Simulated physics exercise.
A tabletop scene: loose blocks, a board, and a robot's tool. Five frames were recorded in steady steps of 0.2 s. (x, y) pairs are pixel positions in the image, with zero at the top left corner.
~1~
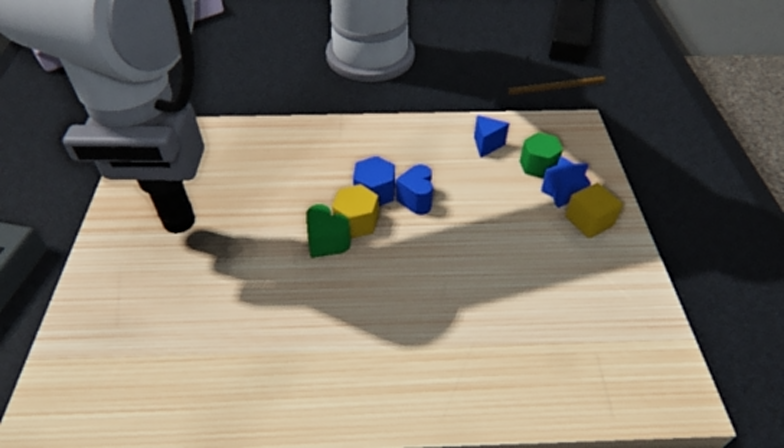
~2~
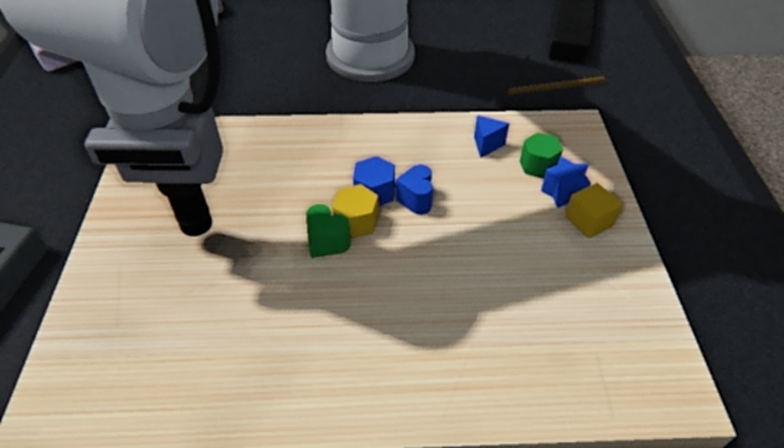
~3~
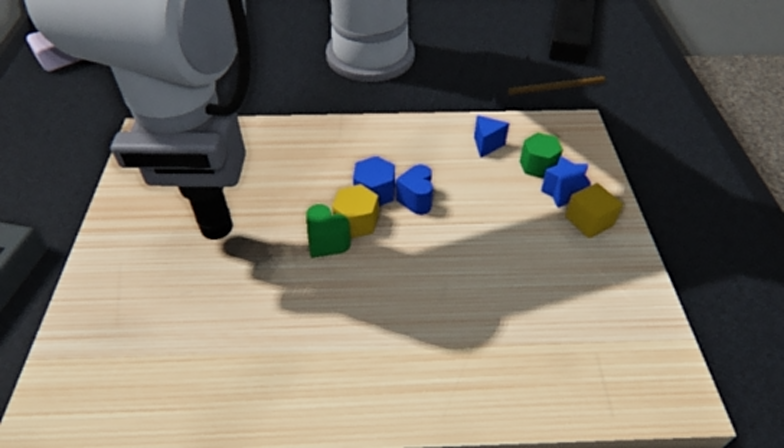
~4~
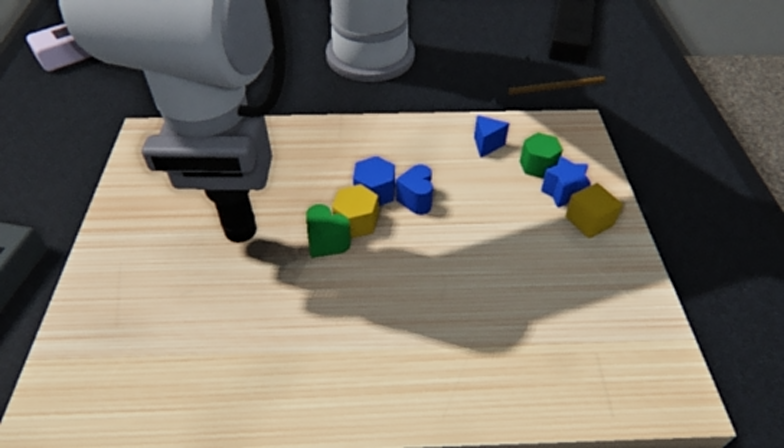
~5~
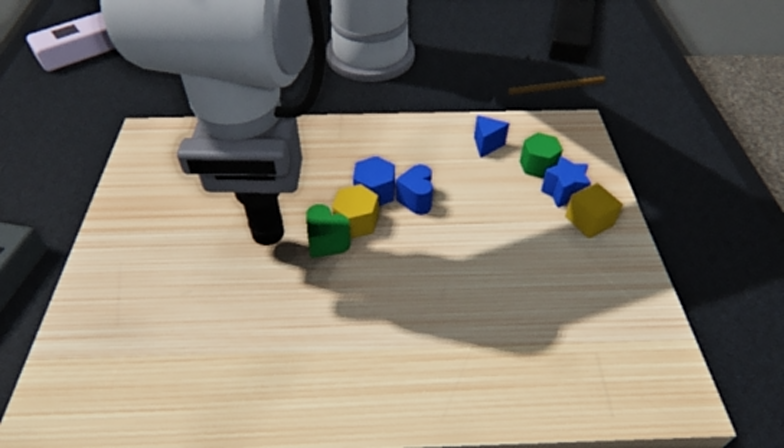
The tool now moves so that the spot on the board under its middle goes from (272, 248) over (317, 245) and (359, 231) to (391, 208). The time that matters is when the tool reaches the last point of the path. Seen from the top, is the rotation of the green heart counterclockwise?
No
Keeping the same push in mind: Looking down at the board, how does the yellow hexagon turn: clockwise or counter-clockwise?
Its spin: Anticlockwise.
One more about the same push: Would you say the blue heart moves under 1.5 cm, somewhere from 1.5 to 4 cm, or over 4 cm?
The displacement of the blue heart is 1.5-4 cm.
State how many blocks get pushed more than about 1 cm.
There will be three or more blocks that move more than 1 cm.
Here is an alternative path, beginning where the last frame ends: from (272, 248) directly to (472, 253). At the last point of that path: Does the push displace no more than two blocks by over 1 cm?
That would be a no.
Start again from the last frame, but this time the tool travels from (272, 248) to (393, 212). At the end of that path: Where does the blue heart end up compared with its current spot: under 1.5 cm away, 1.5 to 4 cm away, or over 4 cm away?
It goes a little way, 1.5 to 4 cm.
What follows on the original path. One third of the way, tool at (317, 231); green heart at (351, 222); yellow hexagon at (372, 197), turned 20° anticlockwise; blue hexagon at (378, 167), turned 15° anticlockwise.
Two thirds of the way, tool at (359, 217); green heart at (386, 227), turned 25° clockwise; yellow hexagon at (400, 196), turned 70° anticlockwise; blue hexagon at (381, 164), turned 25° anticlockwise; blue heart at (422, 173).
At the end, tool at (391, 195); green heart at (389, 228), turned 30° clockwise; yellow hexagon at (427, 193), turned 70° anticlockwise; blue hexagon at (382, 162), turned 35° anticlockwise; blue heart at (437, 166), turned 40° anticlockwise.
